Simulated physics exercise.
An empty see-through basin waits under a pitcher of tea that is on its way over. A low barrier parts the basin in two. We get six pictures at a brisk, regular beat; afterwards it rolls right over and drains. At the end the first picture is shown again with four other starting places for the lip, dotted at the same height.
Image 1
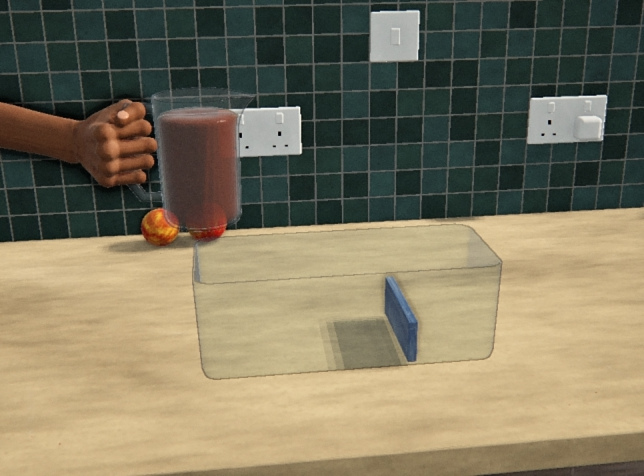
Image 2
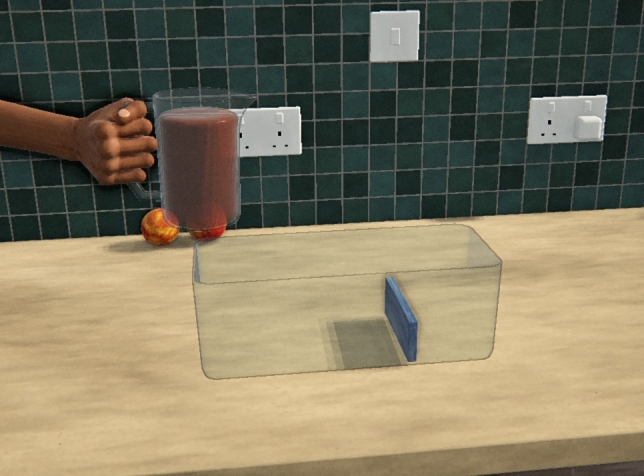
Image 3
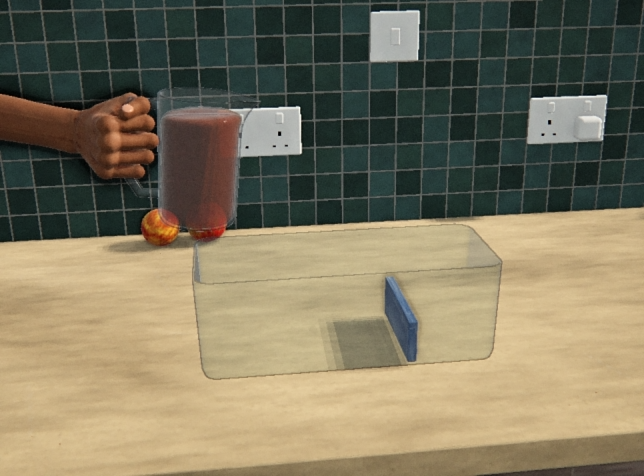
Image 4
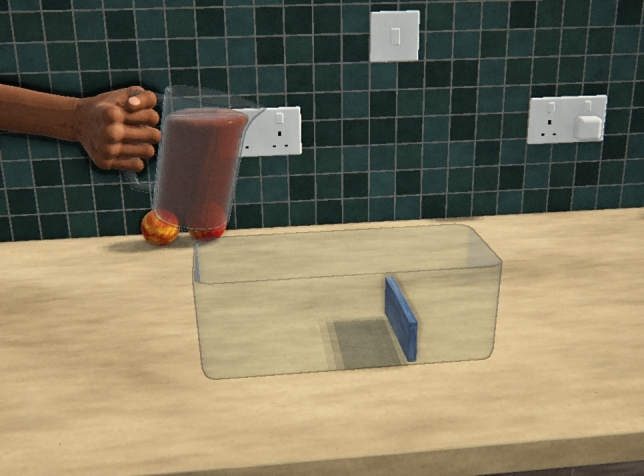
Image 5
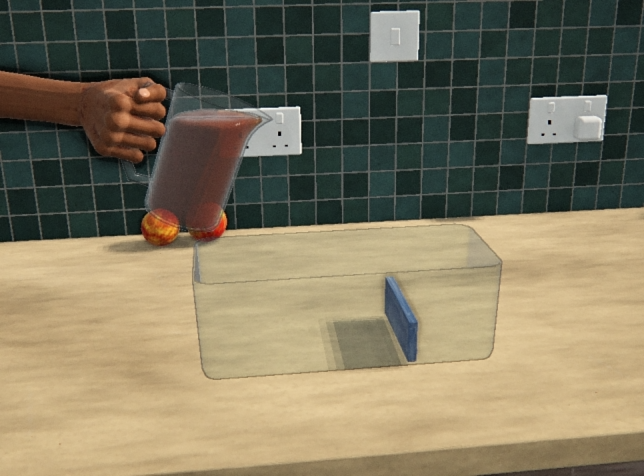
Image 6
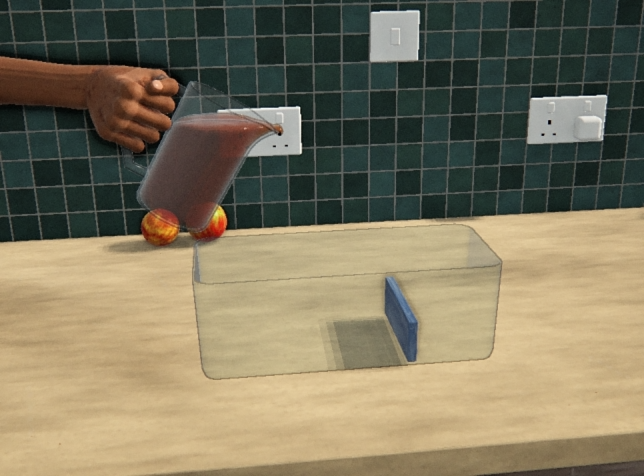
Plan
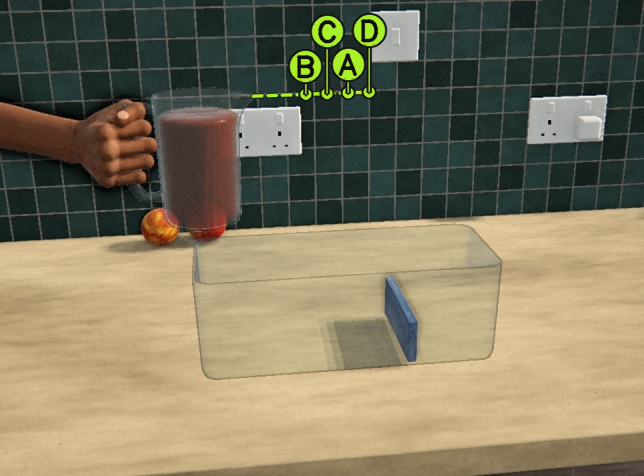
On a wooden counter, a hand tilts a pitcher of tea rightward above a clear basin.
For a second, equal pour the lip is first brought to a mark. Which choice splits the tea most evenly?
Take C.
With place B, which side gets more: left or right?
More ends on the left.
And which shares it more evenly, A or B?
That is place A.
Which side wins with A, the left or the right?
The right side.
On the marked copy, A at (348, 92); B at (305, 94); C at (327, 93); D at (369, 92).
Choosing A, about 17 % ends left of the wall and 82 % right of it.
Choosing B, about 93 % ends left of the wall and 5 % right of it.
Choosing C, about 56 % ends left of the wall and 43 % right of it.
Choosing D, about 7 % ends left of the wall and 91 % right of it.
